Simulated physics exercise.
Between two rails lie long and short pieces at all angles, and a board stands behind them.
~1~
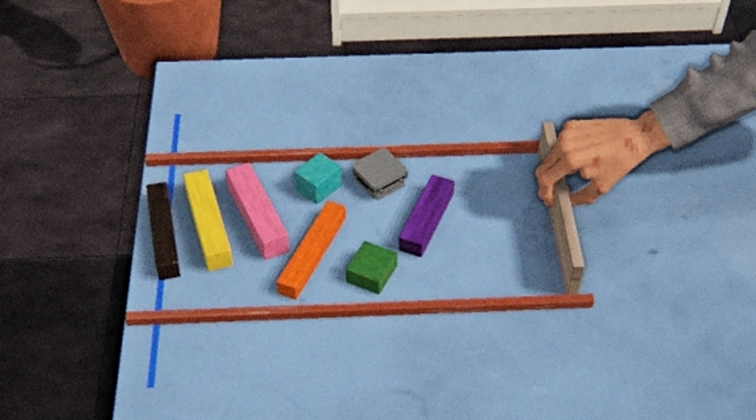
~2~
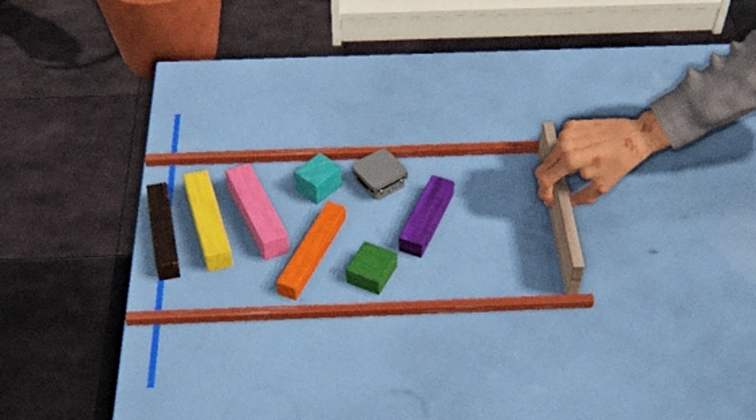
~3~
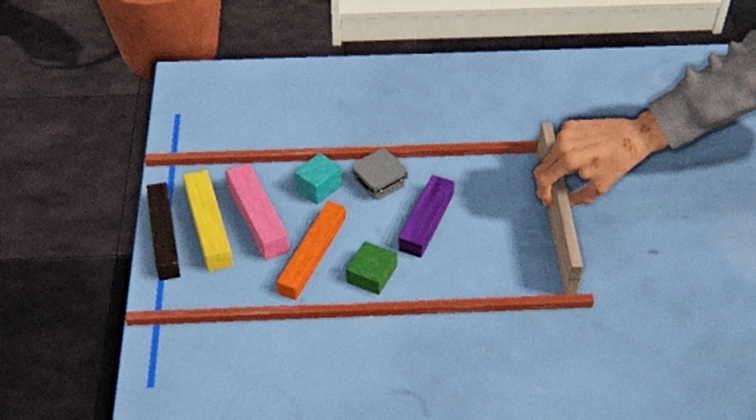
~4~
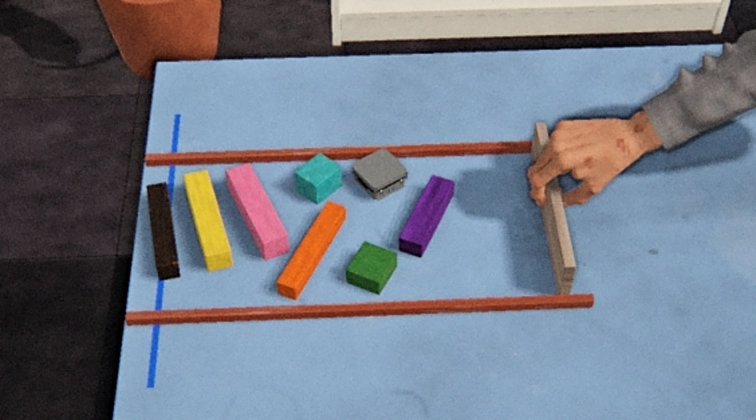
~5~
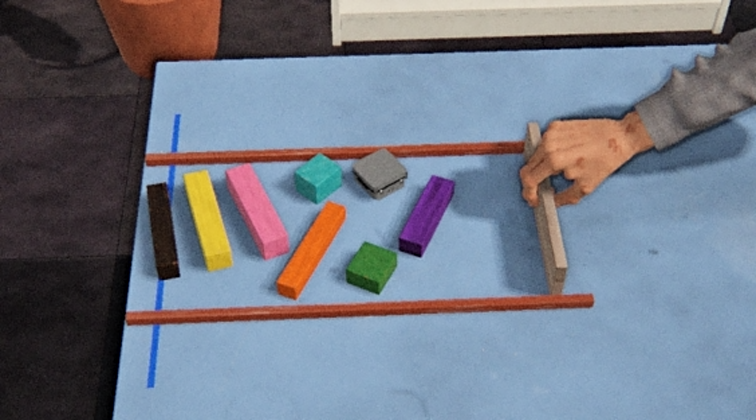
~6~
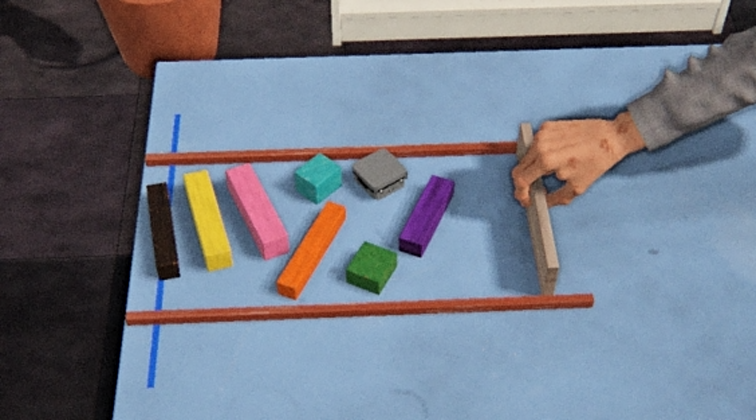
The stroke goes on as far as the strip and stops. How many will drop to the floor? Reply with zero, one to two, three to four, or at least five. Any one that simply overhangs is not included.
It comes to at least five.
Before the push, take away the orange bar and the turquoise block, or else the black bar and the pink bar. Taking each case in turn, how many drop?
Tally per try: 3 / 3.
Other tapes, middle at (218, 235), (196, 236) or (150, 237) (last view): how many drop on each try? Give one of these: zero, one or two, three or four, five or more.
Going tape by tape, I get 1 or 2, then 3 or 4, then five or over.
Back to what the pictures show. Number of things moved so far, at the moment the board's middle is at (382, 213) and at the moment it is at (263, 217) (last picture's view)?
The first number is 4, the next one 8.
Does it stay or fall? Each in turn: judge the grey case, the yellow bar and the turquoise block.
Result - grey case stays put, yellow bar leaves the top, turquoise block leaves the top.
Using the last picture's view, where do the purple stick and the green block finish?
The one named first is at (153, 227), the next at (139, 286).
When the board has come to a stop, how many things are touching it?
Counting them up gives 3.
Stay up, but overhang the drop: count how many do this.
2, I think.
Soon after, none off yet; black bar at rest near (163, 230); yellow bar at rest near (207, 220); pink bar at rest near (257, 211).
At rest, the number that fall off is five or more; fallen, turquoise block, orange bar, pink bar, yellow bar and black bar.
